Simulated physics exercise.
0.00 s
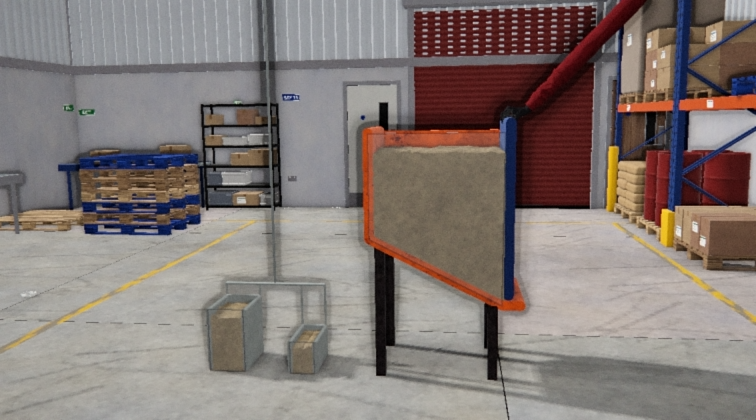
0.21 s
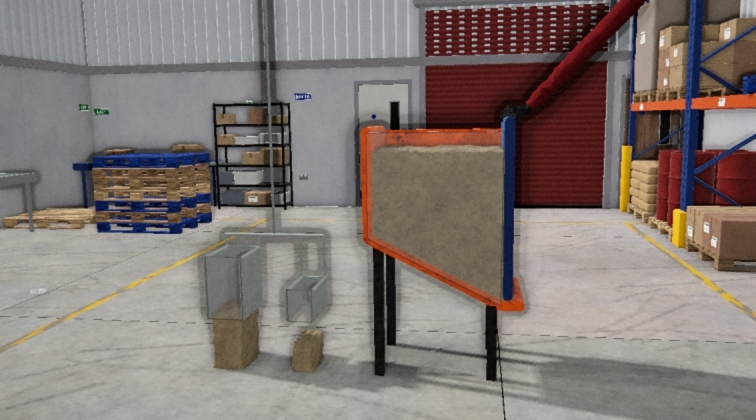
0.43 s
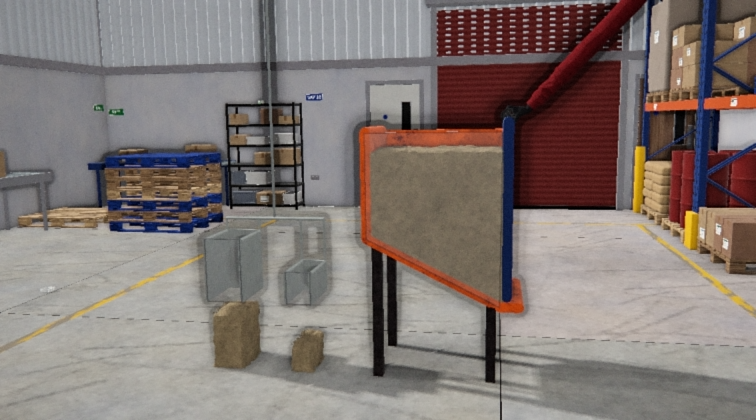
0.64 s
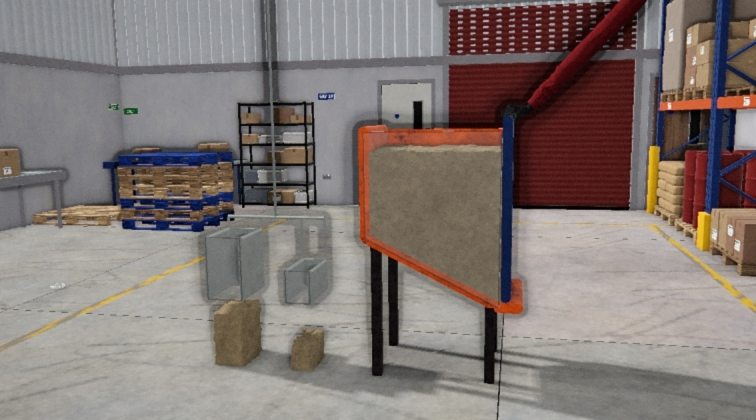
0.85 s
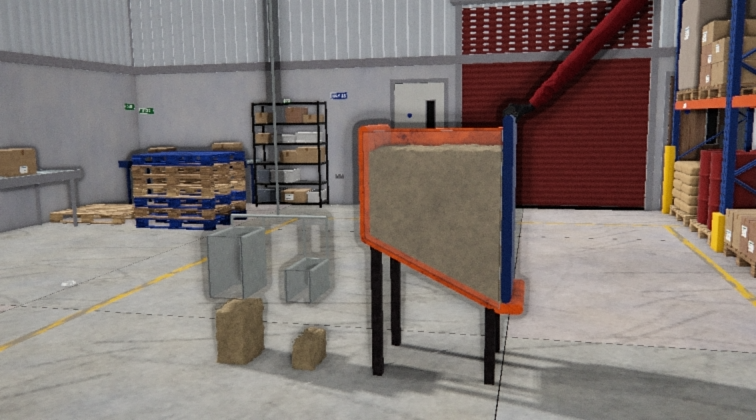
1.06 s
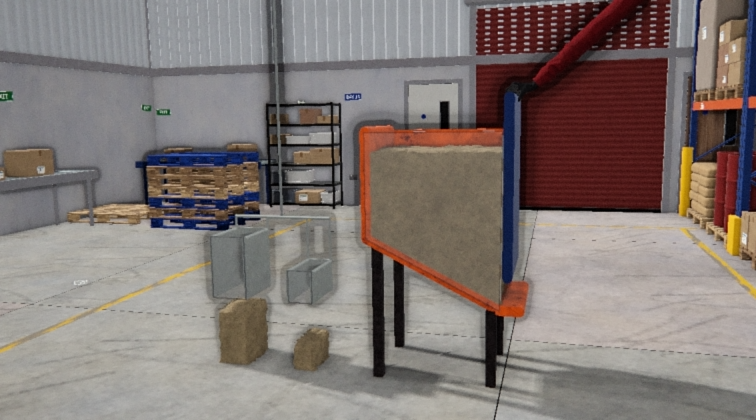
In a warehouse with a red shutter door and stacked pallets, the view faces an orange-framed bin on black legs and slowly swings around it. Wet sand fills the bin behind a blue hatch on its right, with two grey moulds at left. The moulds lift clear of two sand blocks, which stay standing, and later the hatch slides up slightly while the sand barely changes.
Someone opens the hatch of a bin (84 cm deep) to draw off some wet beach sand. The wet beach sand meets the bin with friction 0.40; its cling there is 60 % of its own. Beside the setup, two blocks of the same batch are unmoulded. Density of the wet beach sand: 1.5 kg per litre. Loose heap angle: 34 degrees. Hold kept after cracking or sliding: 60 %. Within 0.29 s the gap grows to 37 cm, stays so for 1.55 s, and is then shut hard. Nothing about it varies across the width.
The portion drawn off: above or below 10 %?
I'd say the portion is lower than 10 %.
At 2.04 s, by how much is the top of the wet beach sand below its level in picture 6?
Roughly 0 cm.
After 1.51 s, the hatch is 37 cm open and 0 % is out.
After 2.04 s, the hatch is 37 cm open and 0 % is out.
After 2.57 s, the hatch is 37 cm open and 0 % is out.
After 3.10 s, the hatch is 9.0 cm open and 0 % is out.
After 3.58 s, the hatch is shut and 1 % is out.
